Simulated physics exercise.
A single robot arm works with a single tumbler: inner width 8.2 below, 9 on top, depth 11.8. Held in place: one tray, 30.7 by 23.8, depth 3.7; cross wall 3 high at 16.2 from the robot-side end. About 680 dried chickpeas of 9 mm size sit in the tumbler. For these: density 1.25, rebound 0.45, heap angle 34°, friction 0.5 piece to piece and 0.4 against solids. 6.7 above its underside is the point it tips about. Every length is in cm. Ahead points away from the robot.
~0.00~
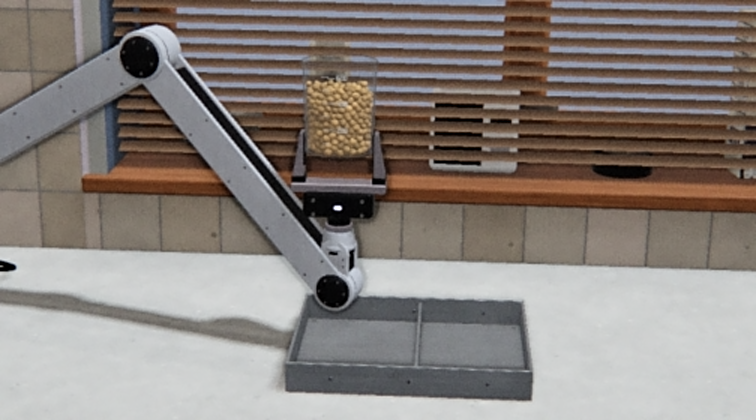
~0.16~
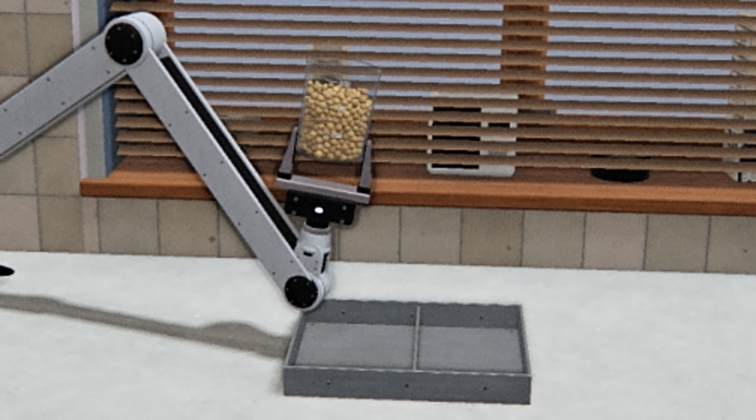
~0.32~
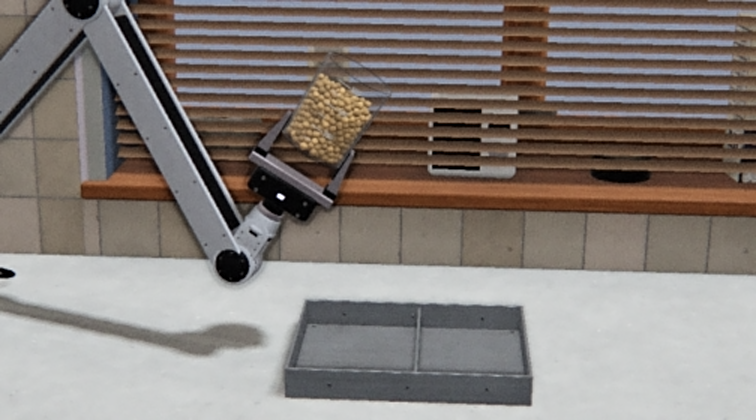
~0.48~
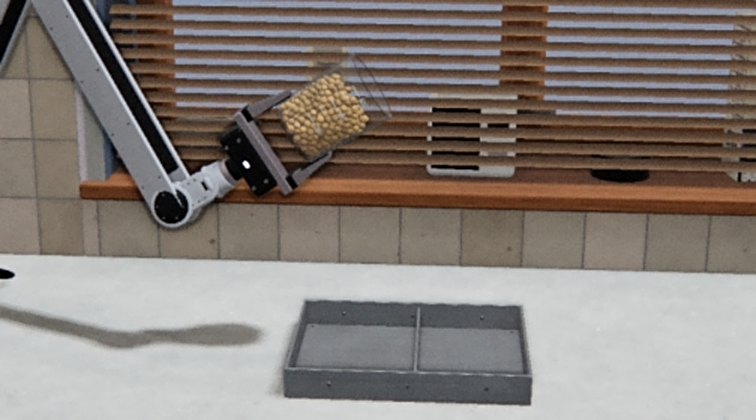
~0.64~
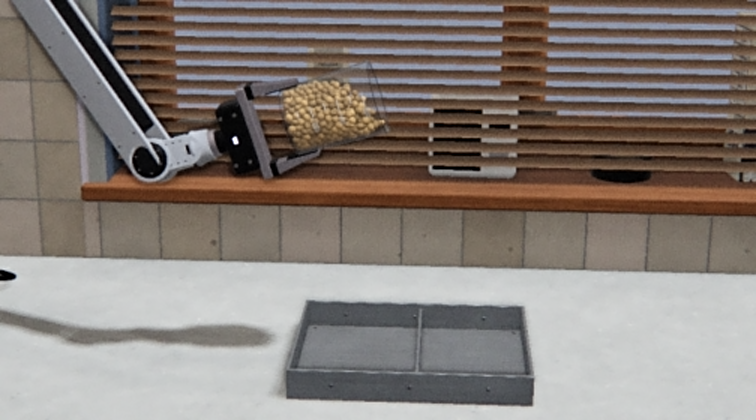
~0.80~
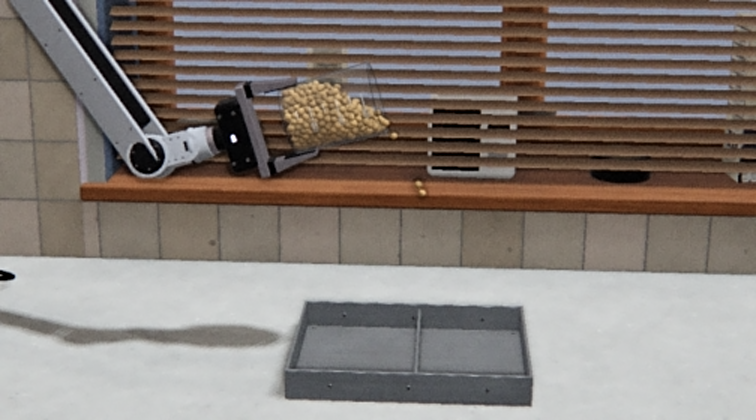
A robot arm gripping a clear tumbler of dried chickpeas drew back to the left and tilted it rightward until it lay nearly sideways, and a few chickpeas dropped from its mouth.
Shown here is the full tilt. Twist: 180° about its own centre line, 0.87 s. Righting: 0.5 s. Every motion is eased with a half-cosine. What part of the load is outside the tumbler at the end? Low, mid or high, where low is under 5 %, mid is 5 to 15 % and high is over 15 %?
Mid.
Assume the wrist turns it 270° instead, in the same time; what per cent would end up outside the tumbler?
Estimate: Near 10 %.
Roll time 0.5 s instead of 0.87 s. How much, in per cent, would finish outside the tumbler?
It would come to around 5 percent.
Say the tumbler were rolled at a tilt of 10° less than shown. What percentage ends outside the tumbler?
The share would be around 0 per cent.
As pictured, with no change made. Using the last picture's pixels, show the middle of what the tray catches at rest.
Near pixel (465, 358).
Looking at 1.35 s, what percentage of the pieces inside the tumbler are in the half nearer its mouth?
35 %, about.
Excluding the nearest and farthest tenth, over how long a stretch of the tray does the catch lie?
It spans something like 18 centimetres, give or take.
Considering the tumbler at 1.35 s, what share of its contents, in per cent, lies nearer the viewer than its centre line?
I'd put it at about 45 per cent.
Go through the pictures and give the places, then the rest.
In the first picture, the tumbler middle at (340, 107), upright; upper third of the load around (340, 98), from x 310 to 370, top at y 85; 676 in the tumbler.
In the second picture, the tumbler middle at (337, 111), tipped 9°; upper third of the load around (335, 102), from x 300 to 370, top at y 85.
In the third picture, the tumbler middle at (335, 112), tipped 32°; upper third of the load around (330, 102), from x 290 to 370, top at y 75.
In the fourth picture, the tumbler middle at (332, 110), tipped 57°; upper third of the load around (326, 99), from x 285 to 365, top at y 80.
In the fifth picture, the tumbler middle at (332, 110), tipped 73°; upper third of the load around (320, 99), from x 285 to 380, top at y 85.
In the sixth picture, the tumbler middle at (331, 110), tipped 74°; upper third of the load around (317, 100), from x 285 to 420, top at y 85; 673 in the tumbler, 3 in flight or on a rim.
After 1.35 s, tipped 74°, highest piece 39 above the table; 660 in the tumbler, 4 in the far-side part, 2 in the robot-side part, 10 in flight or on a rim.
After 1.90 s, tipped 43°, highest piece 38 above the table; 622 in the tumbler, 32 in the far-side part, 14 in the robot-side part, 8 in flight or on a rim.
After 2.37 s, upright, highest piece 39 above the table; 621 in the tumbler, 39 in the far-side part, 15 in the robot-side part, 1 in flight or on a rim.
After 3.07 s, upright, highest piece 39 above the table; 621 in the tumbler, 40 in the far-side part, 15 in the robot-side part.
In the end, 621 in the tumbler, 40 in the far-side part, 15 in the robot-side part. That is 8 % outside the tumbler.
